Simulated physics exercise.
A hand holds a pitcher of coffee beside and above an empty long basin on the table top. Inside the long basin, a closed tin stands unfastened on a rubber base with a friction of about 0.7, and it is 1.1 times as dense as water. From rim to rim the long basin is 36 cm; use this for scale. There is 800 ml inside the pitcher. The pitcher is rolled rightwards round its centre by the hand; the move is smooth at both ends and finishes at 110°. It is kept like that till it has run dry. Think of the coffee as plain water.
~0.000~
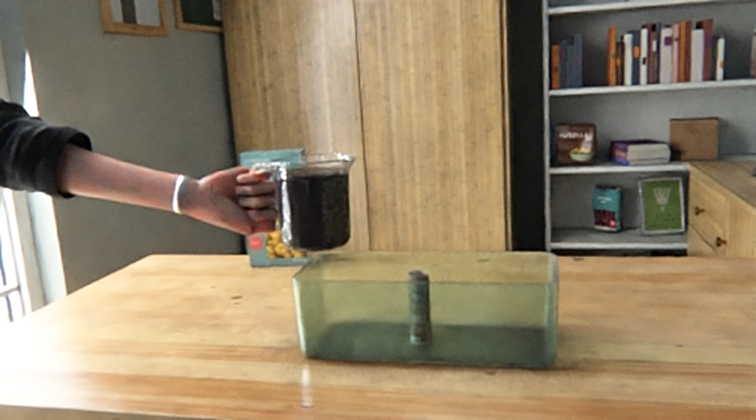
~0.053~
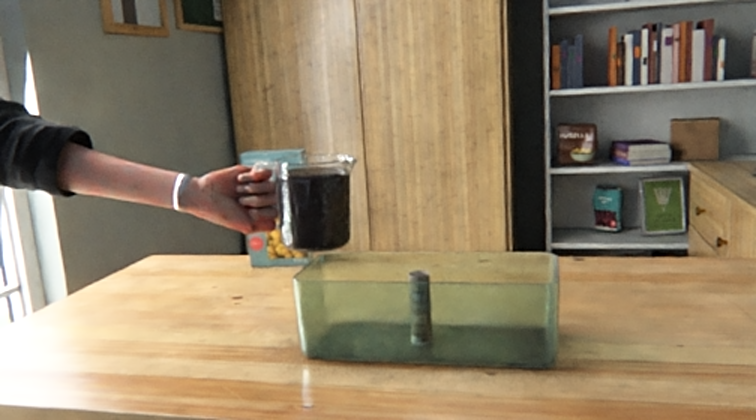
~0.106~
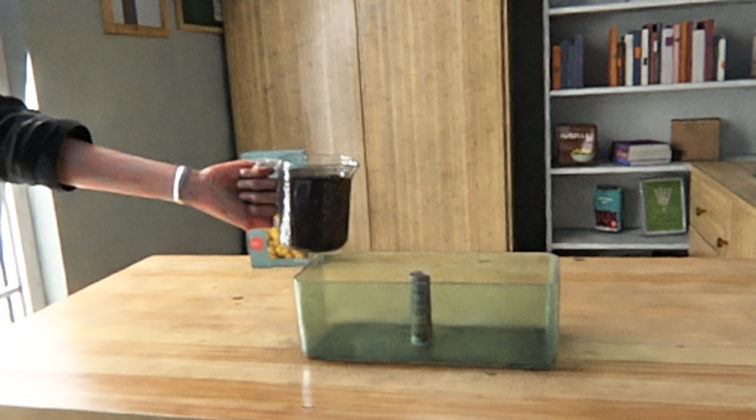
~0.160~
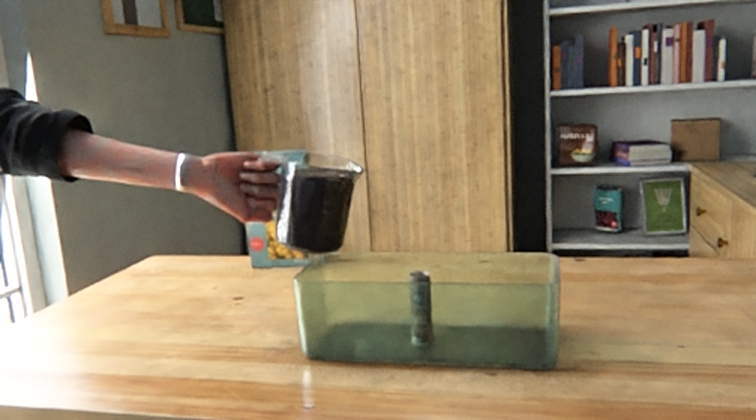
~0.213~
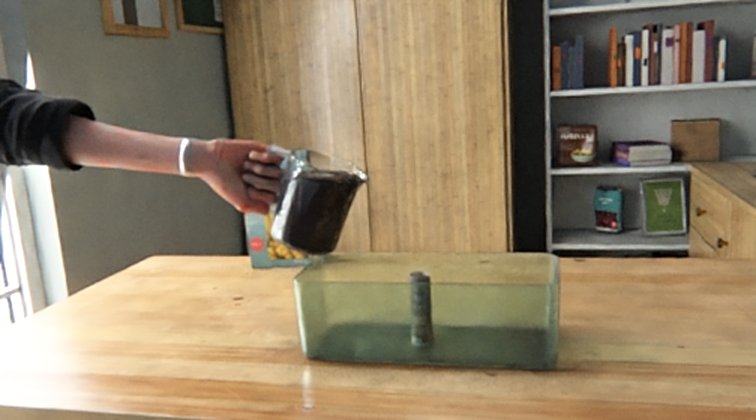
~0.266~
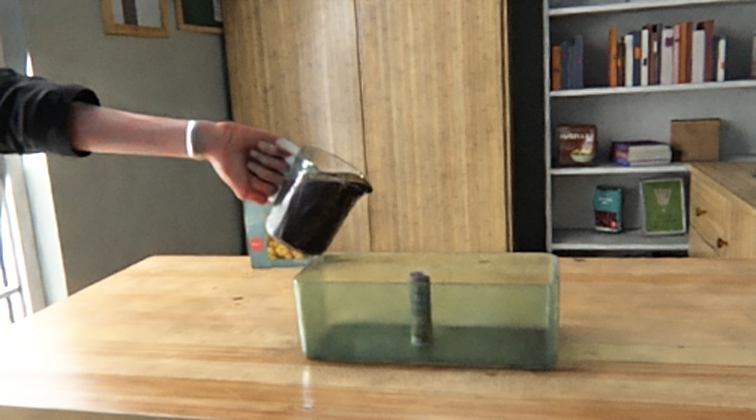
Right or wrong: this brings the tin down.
Right, the tin comes down.
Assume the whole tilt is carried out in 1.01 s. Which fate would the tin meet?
Outcome - the tin comes down.
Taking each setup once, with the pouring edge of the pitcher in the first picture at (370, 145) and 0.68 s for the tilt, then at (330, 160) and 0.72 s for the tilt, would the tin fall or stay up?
Try 1: Tipped over; try 2: Still standing.
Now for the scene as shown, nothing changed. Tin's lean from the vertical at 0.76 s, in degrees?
25°.
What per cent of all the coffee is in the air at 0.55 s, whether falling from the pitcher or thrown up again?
At that moment, about 18 percent.
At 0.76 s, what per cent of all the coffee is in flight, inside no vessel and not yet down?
About 6 % of the total.
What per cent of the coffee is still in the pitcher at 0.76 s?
12 %.
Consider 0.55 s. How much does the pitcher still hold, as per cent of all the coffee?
Roughly 58 percent.
By 0.55 s the tilt is 96° and 58 per cent is still to pour; the tin stands where it began.
By 0.76 s the tilt is 110° and 12 per cent is still to pour; the tin leans 23°.
By 0.98 s the tilt is 110° and 1 per cent is still to pour; the tin lies on its side.
By 1.22 s the tilt is 110° and 0 per cent is still to pour; the tin lies on its side.
At rest the tin lies on its side.
